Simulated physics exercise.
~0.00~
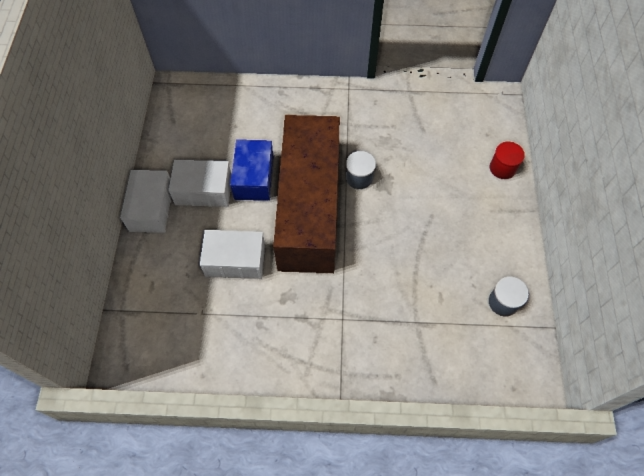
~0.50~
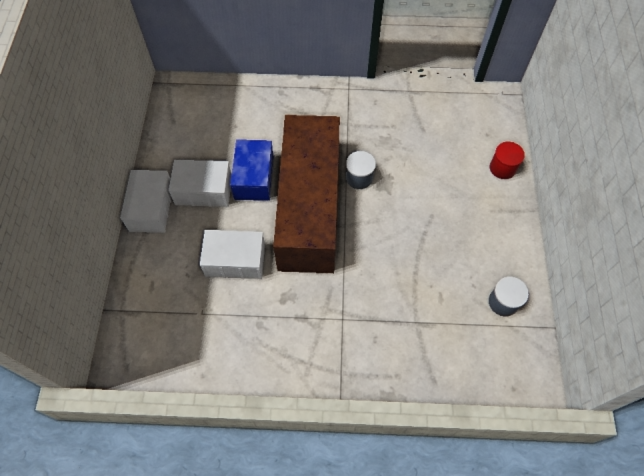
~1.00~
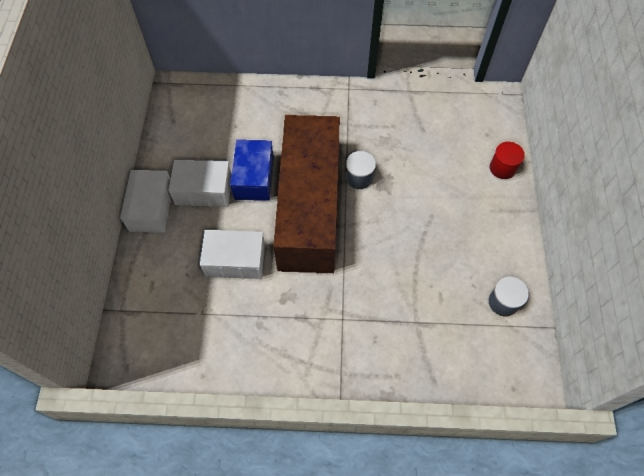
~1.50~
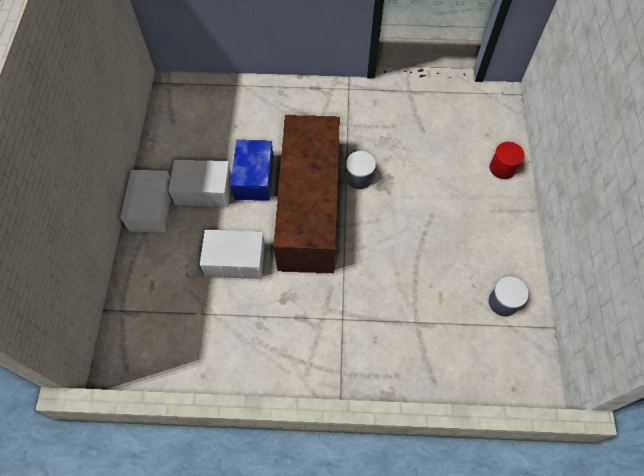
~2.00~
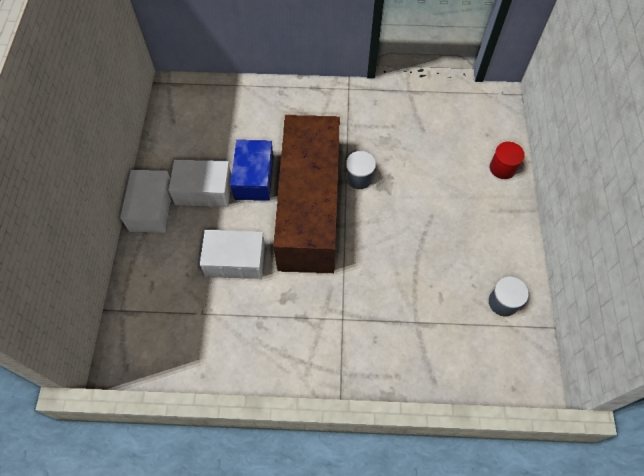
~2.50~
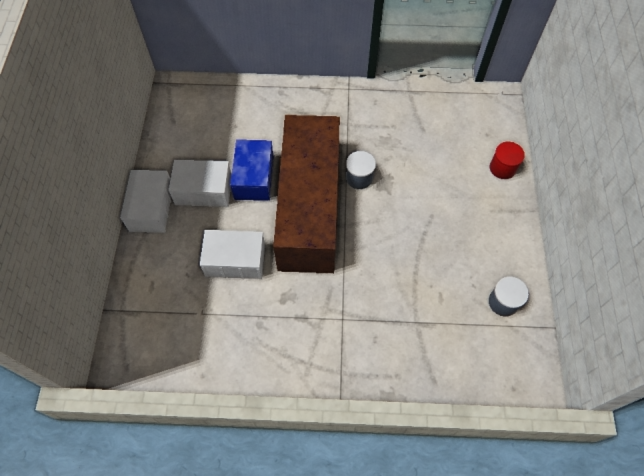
In a small walled room seen from above, a blue box, a red can and the other scattered things stayed put on the dry floor, while bluish water showed outside and beyond the doorway.
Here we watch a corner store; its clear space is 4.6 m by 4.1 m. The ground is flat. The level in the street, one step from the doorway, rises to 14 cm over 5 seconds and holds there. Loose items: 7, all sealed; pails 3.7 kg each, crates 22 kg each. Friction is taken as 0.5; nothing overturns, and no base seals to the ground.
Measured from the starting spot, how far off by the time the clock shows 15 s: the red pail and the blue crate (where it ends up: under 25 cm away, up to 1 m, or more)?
The red pail goes a long way; the blue crate remains where it was.
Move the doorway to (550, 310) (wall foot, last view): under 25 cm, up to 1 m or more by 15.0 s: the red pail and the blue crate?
What you'd see is the red pail hardly budges and the blue crate hardly budges.
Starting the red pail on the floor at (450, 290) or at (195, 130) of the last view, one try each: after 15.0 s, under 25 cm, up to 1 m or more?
So, one try each: It goes a long distance the first time and sits almost still the second.
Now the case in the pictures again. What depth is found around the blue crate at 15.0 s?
I'd put it at about 4 cm.
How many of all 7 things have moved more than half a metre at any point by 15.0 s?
That comes to 3.
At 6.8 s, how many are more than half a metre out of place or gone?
My count gives 1.
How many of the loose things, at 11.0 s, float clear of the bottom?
Just then, the number is 3.
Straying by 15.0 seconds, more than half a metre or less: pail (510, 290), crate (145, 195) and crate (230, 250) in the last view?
Order as asked: Above, within, within.
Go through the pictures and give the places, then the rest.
In the first picture, the red pail at (510, 153) rests on the ground; the blue crate at (251, 162), on the bottom; water covers 0.0 m2; 0 of 7 have shifted.
In the second picture, the red pail at (510, 153) rests on the ground; the blue crate at (251, 162) rests on the ground; water covers 0.0 m2; 0 of 7 have shifted.
In the third picture, the red pail at (510, 153), on the bottom; the blue crate at (251, 162), on the bottom; water covers 0.0 m2; 0 of 7 have shifted.
In the fourth picture, the red pail at (510, 153), on the bottom; the blue crate at (251, 162) rests on the ground; water covers 0.0 m2; 0 of 7 have shifted.
In the fifth picture, the red pail at (510, 153) rests on the ground; the blue crate at (251, 162), on the bottom; 0.0 m2 under water; 0 of 7 have shifted.
In the sixth picture, the red pail at (510, 153), on the bottom; the blue crate at (251, 162) rests on the ground; 0.0 m2 under water; 0 of 7 have shifted.
After 3.5 s the red pail is near (510, 153), 0.0 m from its start, aground; the blue crate is near (251, 162), 0.0 m from its start, aground; 0 afloat.
After 6.8 s the red pail is near (526, 191), 0.5 m from its start, aground; the blue crate is near (251, 162), 0.0 m from its start, aground; 0 afloat.
After 11.0 s the red pail is near (554, 330), 2.0 m from its start, afloat; the blue crate is near (251, 162), 0.0 m from its start, aground; 3 afloat.
After 15.0 s the red pail is near (553, 324), 2.0 m from its start, afloat; the blue crate is near (251, 162), 0.0 m from its start, aground; 3 afloat.
